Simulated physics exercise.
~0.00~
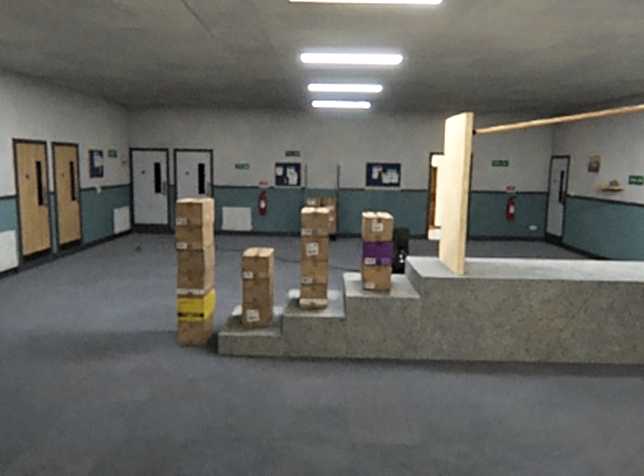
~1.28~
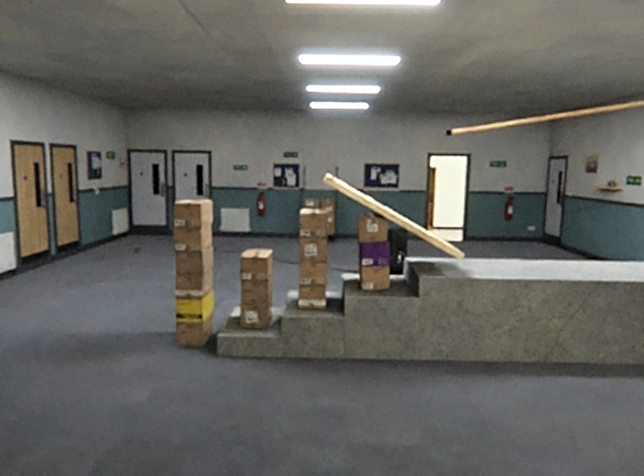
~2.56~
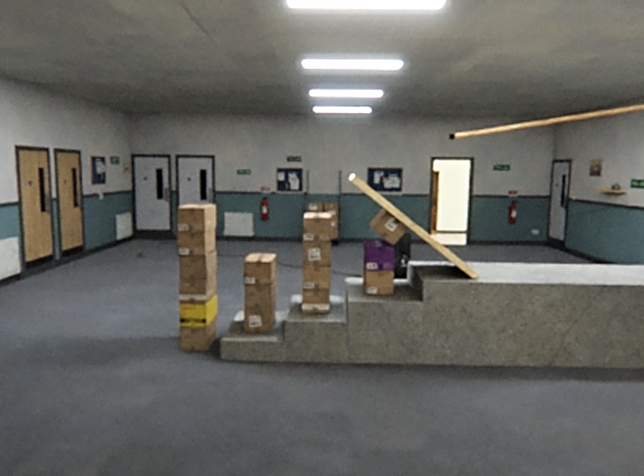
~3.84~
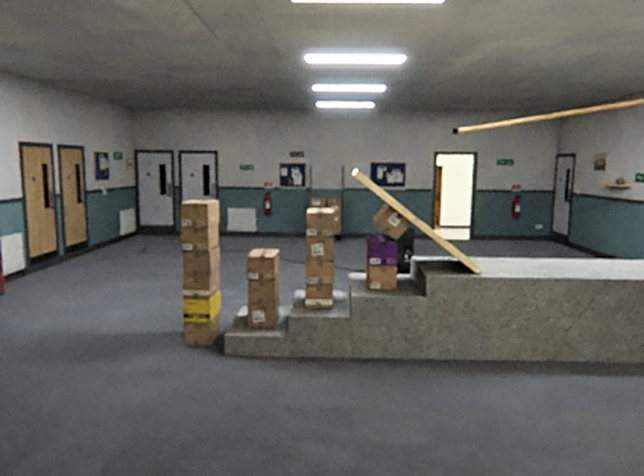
An upright wooden board on a grey stepped block tipped left toward several stacks of taped cartons, knocking the top box of the nearest stack askew, and ended up leaning against that tilted box while the purple and yellow cartons stayed put.
